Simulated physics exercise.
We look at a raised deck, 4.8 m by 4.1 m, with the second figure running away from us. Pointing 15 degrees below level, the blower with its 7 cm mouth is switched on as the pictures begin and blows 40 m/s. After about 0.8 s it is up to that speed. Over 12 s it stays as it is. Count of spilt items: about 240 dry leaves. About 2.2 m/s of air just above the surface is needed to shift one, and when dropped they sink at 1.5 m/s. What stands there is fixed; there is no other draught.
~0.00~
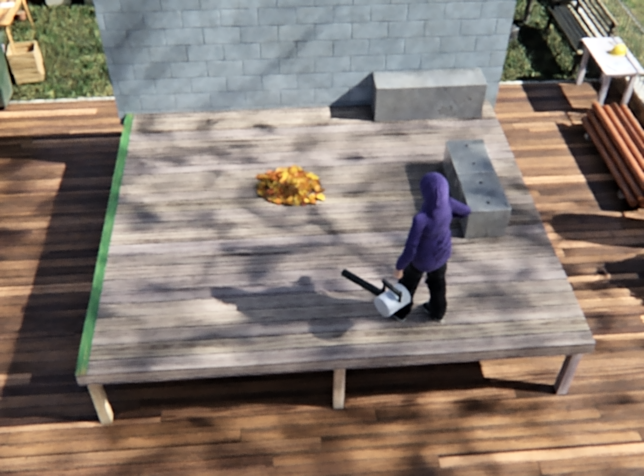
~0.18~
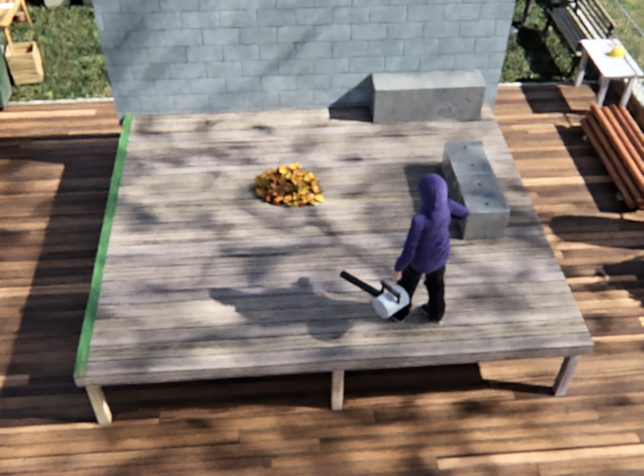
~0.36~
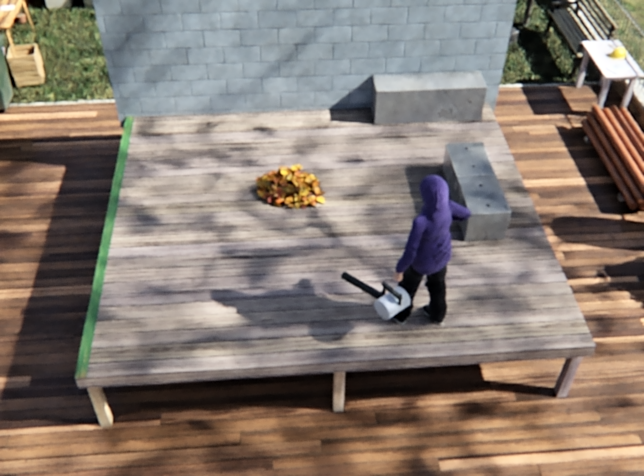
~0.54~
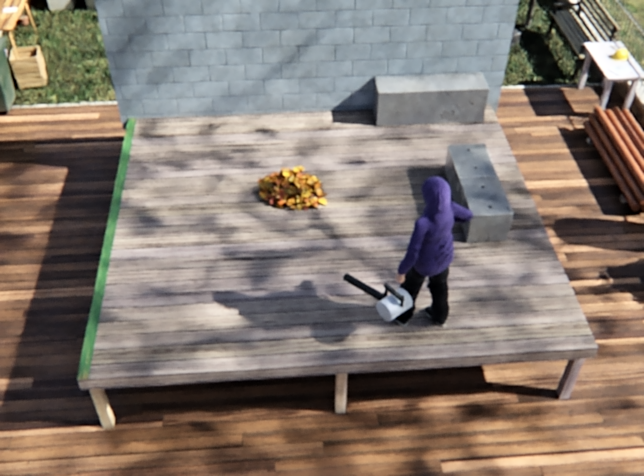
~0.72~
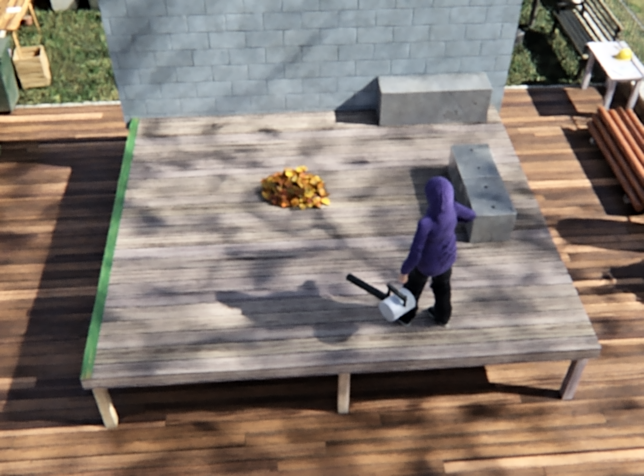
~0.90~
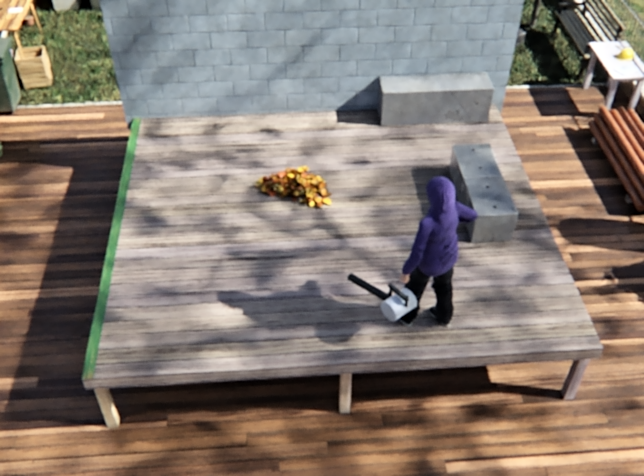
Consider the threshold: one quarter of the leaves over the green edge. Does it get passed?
The count over that edge is going to stay at a quarter or below.
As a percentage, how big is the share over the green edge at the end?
I'd estimate around 4 %.
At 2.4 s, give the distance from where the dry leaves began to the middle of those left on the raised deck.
Roughly 1.4 m.
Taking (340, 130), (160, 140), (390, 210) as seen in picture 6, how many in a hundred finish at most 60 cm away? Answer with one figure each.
In order: About 30 %, then 1 %, then 0 %.
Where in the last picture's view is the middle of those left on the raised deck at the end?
Centre: Roughly (266, 120).
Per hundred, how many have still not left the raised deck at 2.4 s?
The share then is about 100 %.
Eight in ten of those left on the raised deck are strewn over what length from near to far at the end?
That comes to close to 0.8 m, I reckon.
After 2.4 s, 82 % are on the move or not yet settled, 1 % are over the green edge; the middle of those still in play is near (264, 127).
After 3.8 s, 65 % are on the move or not yet settled, 1 % are over the green edge; the middle of those still in play is near (263, 122).
After 6.6 s, 53 % are on the move or not yet settled, 2 % are over the green edge; the middle of those still in play is near (266, 120).
After 12.0 s, at the end, 4 % are over the green edge; the middle of those still in play is near (266, 120).
